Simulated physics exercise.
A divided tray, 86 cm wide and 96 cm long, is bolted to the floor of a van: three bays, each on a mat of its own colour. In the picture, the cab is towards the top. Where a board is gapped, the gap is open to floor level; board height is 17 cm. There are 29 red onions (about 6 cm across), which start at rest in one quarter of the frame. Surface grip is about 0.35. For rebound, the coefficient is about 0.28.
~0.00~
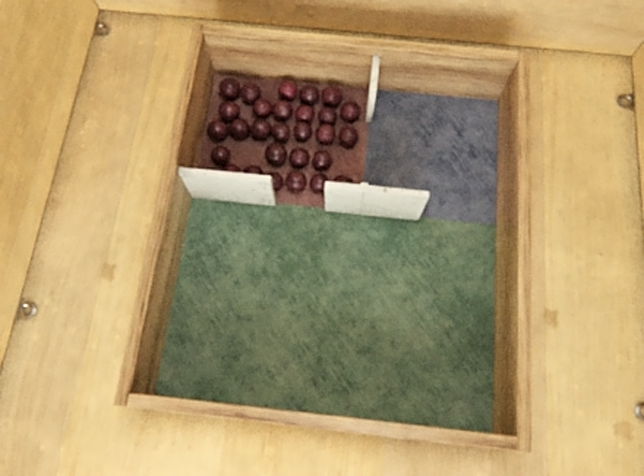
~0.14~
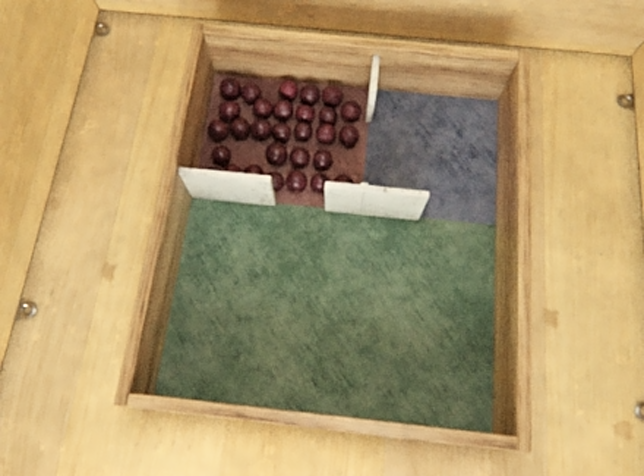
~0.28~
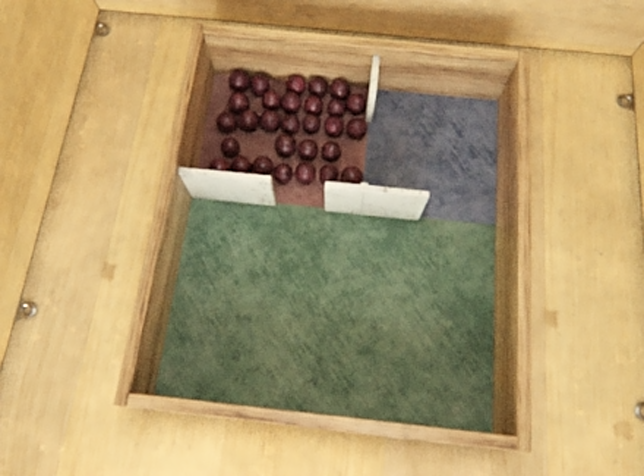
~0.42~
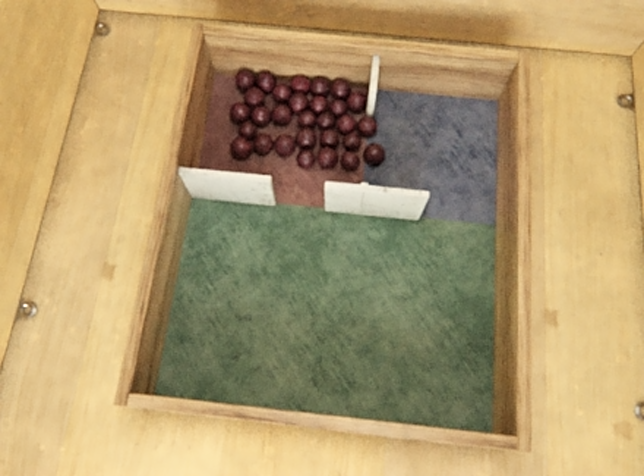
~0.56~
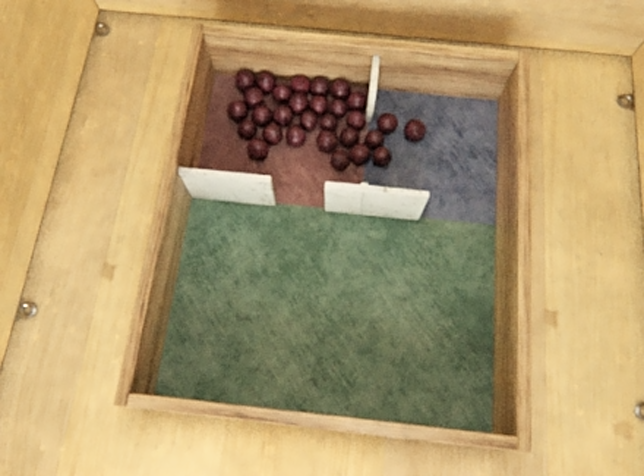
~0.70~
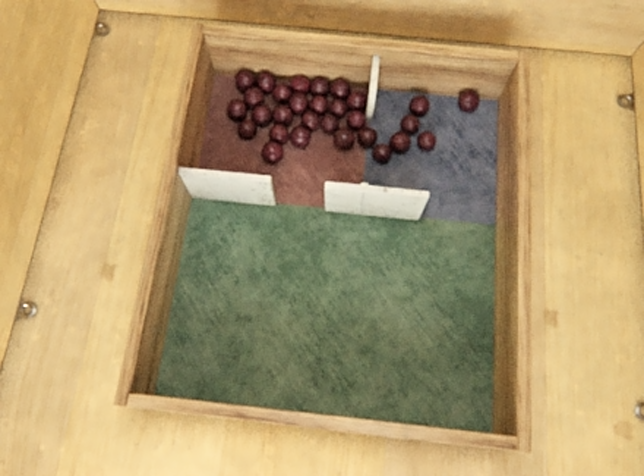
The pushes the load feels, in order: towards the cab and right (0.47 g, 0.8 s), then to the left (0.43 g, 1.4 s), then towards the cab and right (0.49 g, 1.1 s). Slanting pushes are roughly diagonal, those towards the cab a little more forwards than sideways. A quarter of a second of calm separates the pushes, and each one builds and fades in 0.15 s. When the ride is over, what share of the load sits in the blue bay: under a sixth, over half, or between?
Between a sixth and a half.
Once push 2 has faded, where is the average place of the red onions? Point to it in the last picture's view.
I'd put the average somewhere around (275, 120) in the last picture.
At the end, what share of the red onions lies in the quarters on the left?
Some 60 %.
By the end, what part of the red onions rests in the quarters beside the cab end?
Some 100 %.
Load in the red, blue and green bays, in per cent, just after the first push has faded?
Per cent by bay - red: 70, blue: 30, green: 0.
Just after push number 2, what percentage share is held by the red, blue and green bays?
At that point the shares are red 80, blue 20 and green 0 per cent.
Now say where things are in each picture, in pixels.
Middle of the blue mat (433, 153); middle of the green mat (332, 309); middle of the red mat (284, 139); 29 in the red bay, in the first frame.
In the second frame, 29 in the red bay.
In the third frame, 29 in the red bay; the onion farthest behind, in the direction of the first push, is at (220, 169).
In the fourth frame, 28 in the red bay and 1 in the blue bay; the onion farthest behind, in the direction of the first push, is at (241, 148).
In the fifth frame, 25 in the red bay and 4 in the blue bay; the onion farthest behind, in the direction of the first push, is at (258, 149).
In the sixth frame, 23 in the red bay and 6 in the blue bay; the onion farthest behind, in the direction of the first push, is at (273, 153).
After push 1 (1.04 s), 21 in the red bay and 8 in the blue bay.
After push 2 (2.69 s), 24 in the red bay and 5 in the blue bay.
After push 3 (4.04 s), 18 in the red bay and 11 in the blue bay.
Outcome (at 4.64 s), 18 in the red bay and 11 in the blue bay. Asked share, 11 of 29, 38 per cent.
